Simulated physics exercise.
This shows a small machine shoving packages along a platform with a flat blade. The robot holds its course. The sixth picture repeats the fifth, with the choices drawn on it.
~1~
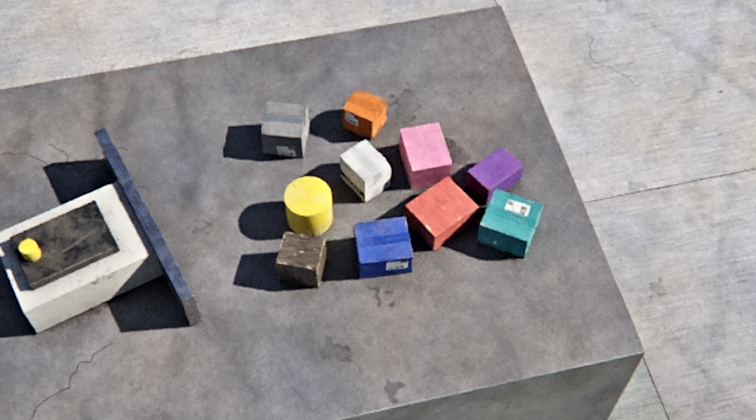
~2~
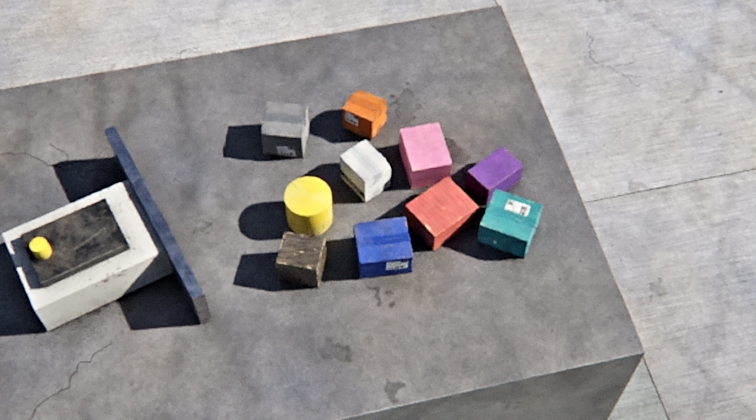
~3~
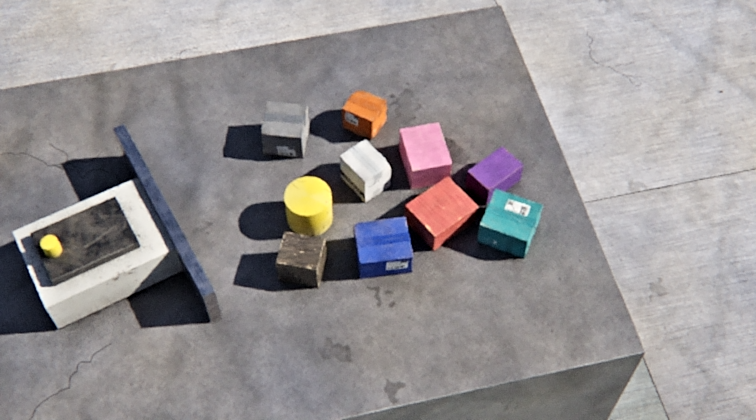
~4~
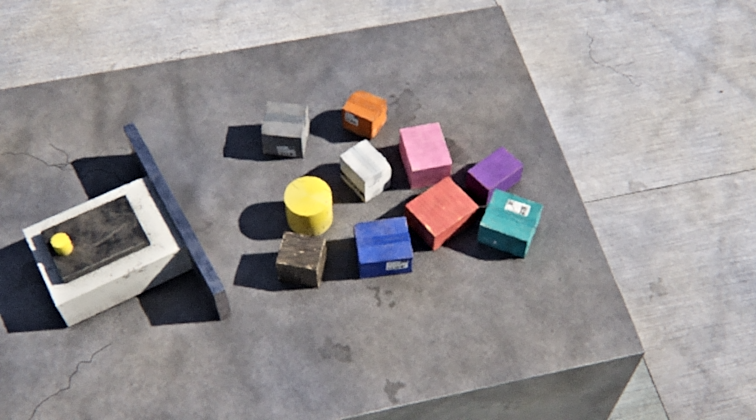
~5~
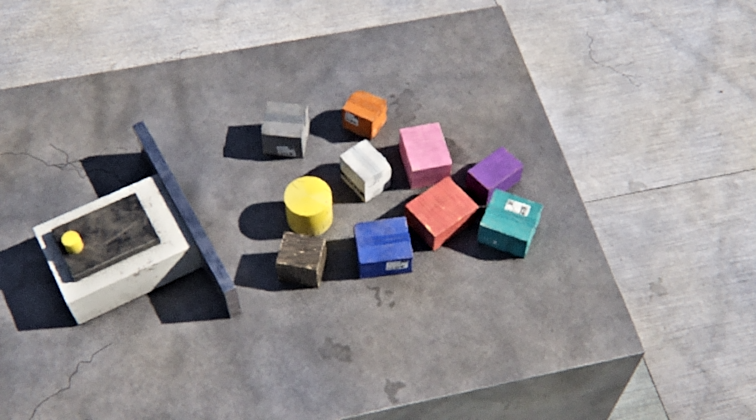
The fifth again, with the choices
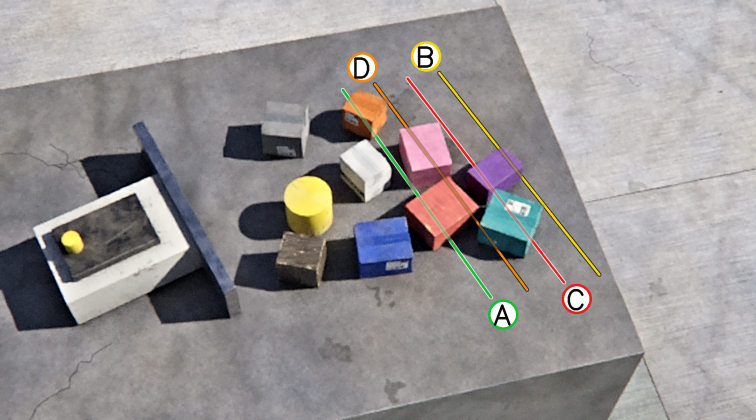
Small white robot with a flat dark blade creeping right across a grey platform towards colourful packages that stay still.
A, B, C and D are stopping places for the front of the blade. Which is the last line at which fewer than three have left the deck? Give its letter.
C.
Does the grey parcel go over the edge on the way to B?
No.
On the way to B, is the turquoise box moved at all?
Yes.
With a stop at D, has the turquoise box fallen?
By then, no.
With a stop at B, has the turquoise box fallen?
By then, yes.
On the marked copy, A at (412, 186); B at (514, 167); C at (481, 173); D at (446, 180).
Taking C. A third of the way, robot (227, 211); red crate (451, 210); blue parcel (401, 242).
Two thirds of the way, robot (337, 190); purple crate (519, 158); turquoise box (534, 226).
When it is over, robot (420, 174); purple crate over the edge; turquoise box over the edge; two fallen.
As for the rest, A is within the limit but short; B drops three; D is within the limit but short.
